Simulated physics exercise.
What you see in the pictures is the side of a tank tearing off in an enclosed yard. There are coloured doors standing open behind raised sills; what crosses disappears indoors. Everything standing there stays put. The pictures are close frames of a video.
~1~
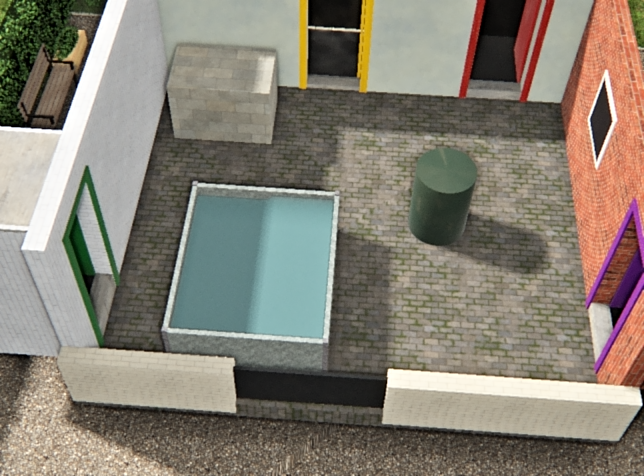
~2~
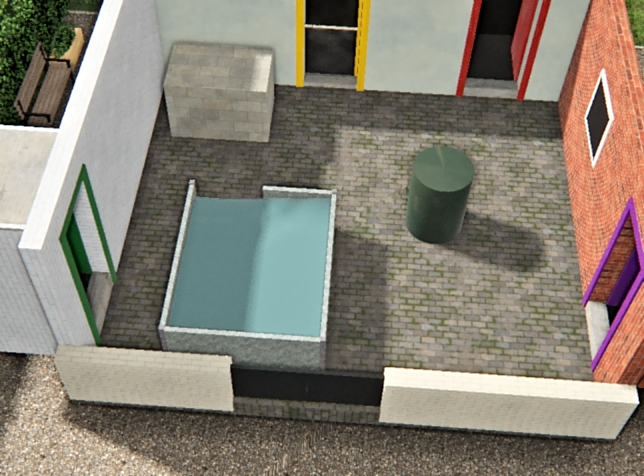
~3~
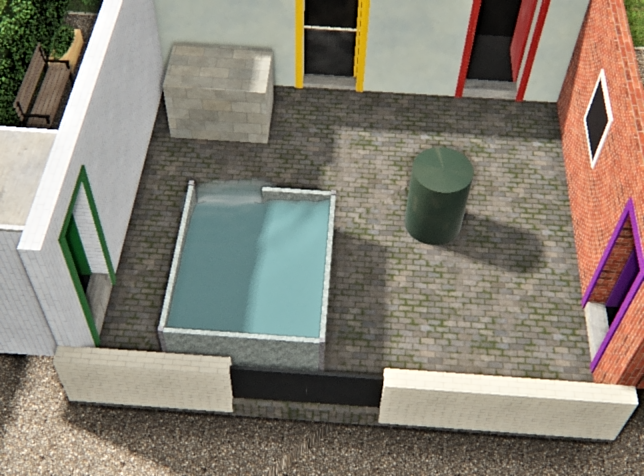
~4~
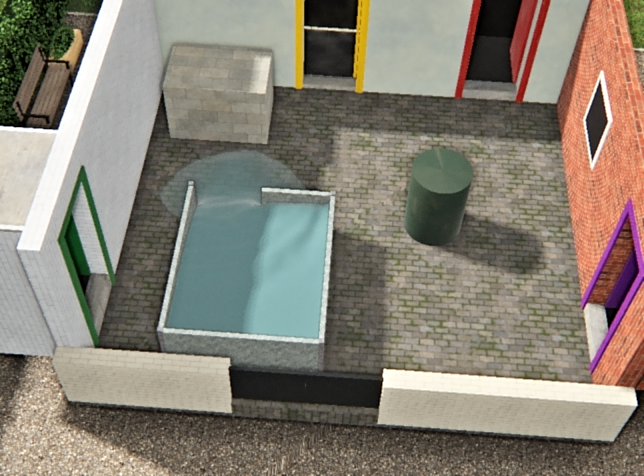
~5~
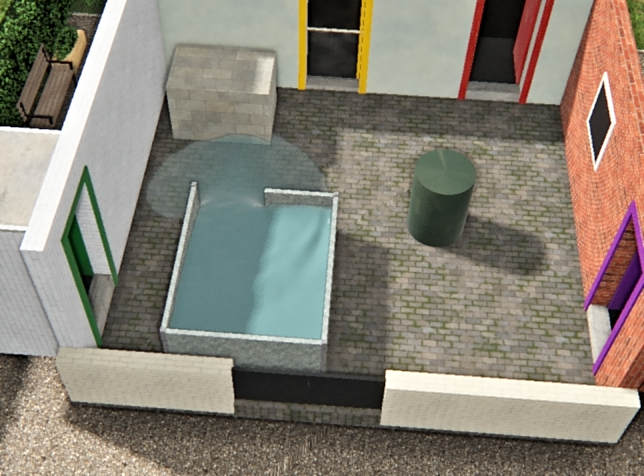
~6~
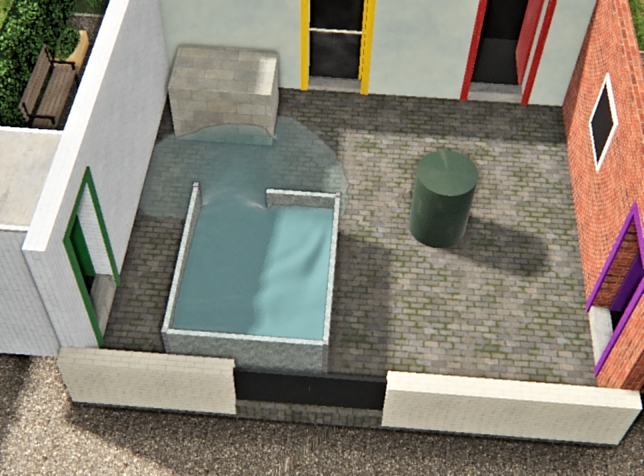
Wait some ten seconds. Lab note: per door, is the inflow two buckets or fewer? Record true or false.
Green door true; yellow door false; red door true; purple door true.
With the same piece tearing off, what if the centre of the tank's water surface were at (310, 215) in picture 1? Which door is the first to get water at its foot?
That's the yellow door.
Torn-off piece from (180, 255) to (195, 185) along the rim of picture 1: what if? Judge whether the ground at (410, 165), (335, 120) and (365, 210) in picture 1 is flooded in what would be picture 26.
One after the other: Flooded, under water, wet.
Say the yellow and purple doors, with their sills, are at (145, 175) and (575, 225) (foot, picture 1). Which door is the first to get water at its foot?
Going by the pictures, it's the yellow door.
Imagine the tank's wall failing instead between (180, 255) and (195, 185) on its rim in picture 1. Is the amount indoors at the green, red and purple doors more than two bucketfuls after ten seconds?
Taking them in turn, the green door comes up short, the red door comes up short, the purple door comes up short.
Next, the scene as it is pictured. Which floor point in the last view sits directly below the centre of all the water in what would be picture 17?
Somewhere near (250, 232).
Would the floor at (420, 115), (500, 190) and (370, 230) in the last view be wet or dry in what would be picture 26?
First swamped, then swamped, then spared.
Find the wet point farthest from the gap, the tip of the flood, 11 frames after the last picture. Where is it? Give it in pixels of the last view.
Pixel estimate: (491, 106).
A moment on, water covers 25 % of the floor; the green door not reached, the yellow door under two buckets in, the red door not reached, the purple door not reached.
Next, water covers 35 % of the floor; the green door not reached, the yellow door over two buckets in, the red door wet at the sill, nothing in, the purple door not reached.
Then, water covers 55 % of the floor; the green door wet at the sill, nothing in, the yellow door over two buckets in, the red door wet at the sill, nothing in, the purple door not reached.
Later, water covers 85 % of the floor; the green door wet at the sill, nothing in, the yellow door far over two buckets in, the red door wet at the sill, nothing in, the purple door wet at the sill, nothing in.
In the end, water covers 95 % of the floor; the green door wet at the sill, nothing in, the yellow door far over two buckets in, the red door under two buckets in, the purple door wet at the sill, nothing in.
